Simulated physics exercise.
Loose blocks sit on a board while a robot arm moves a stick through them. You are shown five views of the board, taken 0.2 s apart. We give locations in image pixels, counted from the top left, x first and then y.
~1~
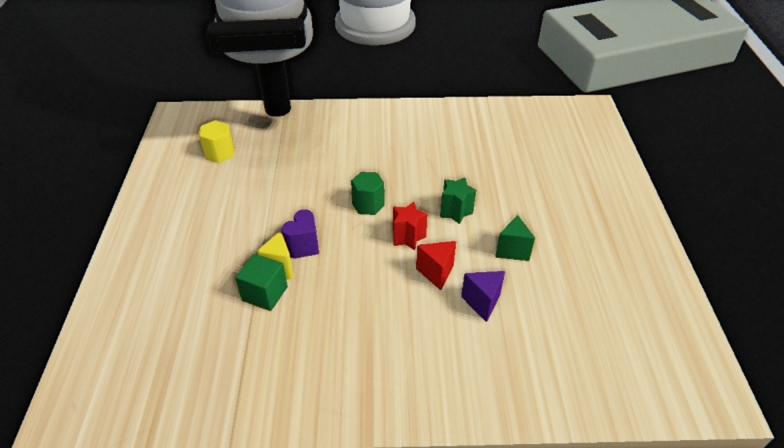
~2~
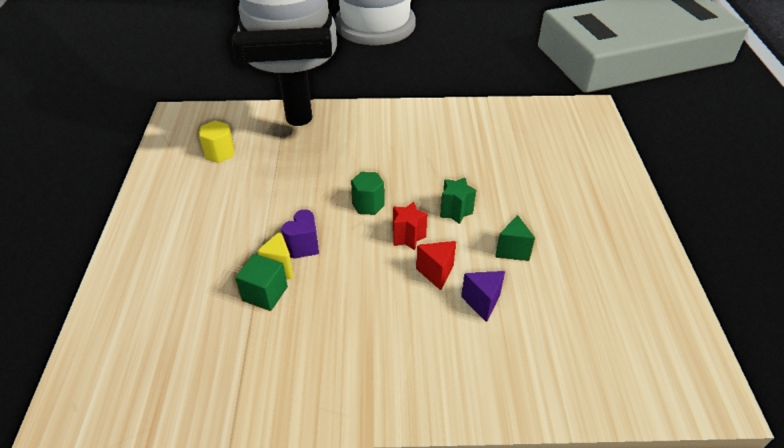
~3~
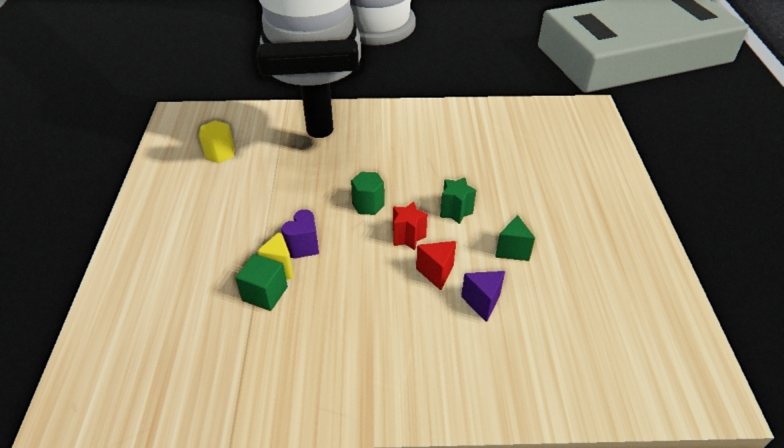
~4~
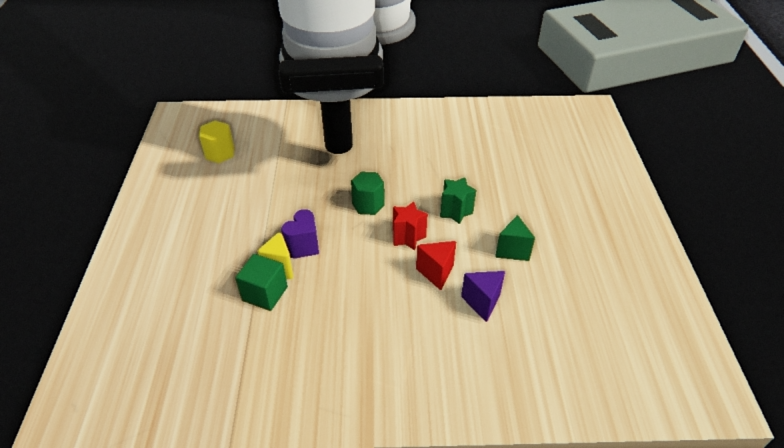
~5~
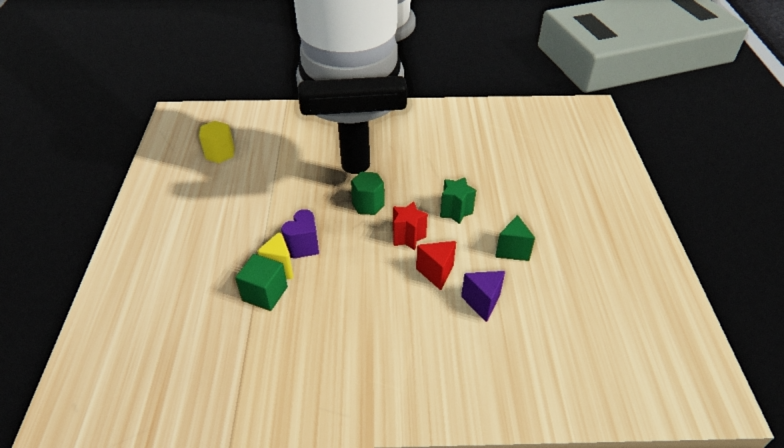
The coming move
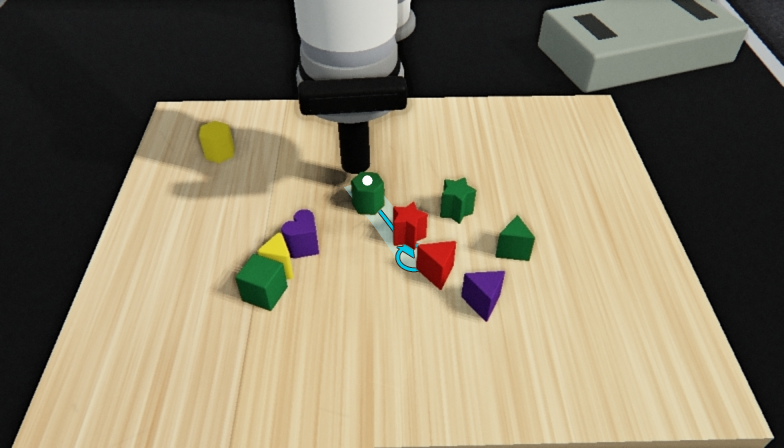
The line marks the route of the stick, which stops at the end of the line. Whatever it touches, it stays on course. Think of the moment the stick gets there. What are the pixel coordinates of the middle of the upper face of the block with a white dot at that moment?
About (382, 241).
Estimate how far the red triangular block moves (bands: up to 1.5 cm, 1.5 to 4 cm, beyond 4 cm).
Net shift: 1.5 to 4 cm.
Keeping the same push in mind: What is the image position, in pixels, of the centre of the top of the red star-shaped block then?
It should be at (431, 252) by then.
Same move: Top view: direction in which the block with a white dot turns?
From above, it turns clockwise.
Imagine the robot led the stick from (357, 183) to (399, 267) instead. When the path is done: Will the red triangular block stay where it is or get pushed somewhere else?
It gets moved.
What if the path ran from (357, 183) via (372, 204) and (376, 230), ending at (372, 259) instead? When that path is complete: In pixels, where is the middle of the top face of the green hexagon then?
At pixel (372, 261).
Path on the board, from (357, 183) to (414, 257); the dot is on the green hexagon.
What follows on the original path. One third of the way, stick at (375, 188); green hexagon at (380, 203), turned 20° clockwise; red star-shaped block at (411, 216).
Two thirds of the way, stick at (394, 213); green hexagon at (381, 227), turned 80° clockwise; red star-shaped block at (412, 226), turned 70° anticlockwise.
At the end, stick at (414, 240); green hexagon at (382, 241), turned 135° clockwise; red star-shaped block at (431, 252), turned 85° anticlockwise; red triangular block at (454, 270), turned 30° anticlockwise; green star-shaped block in place.
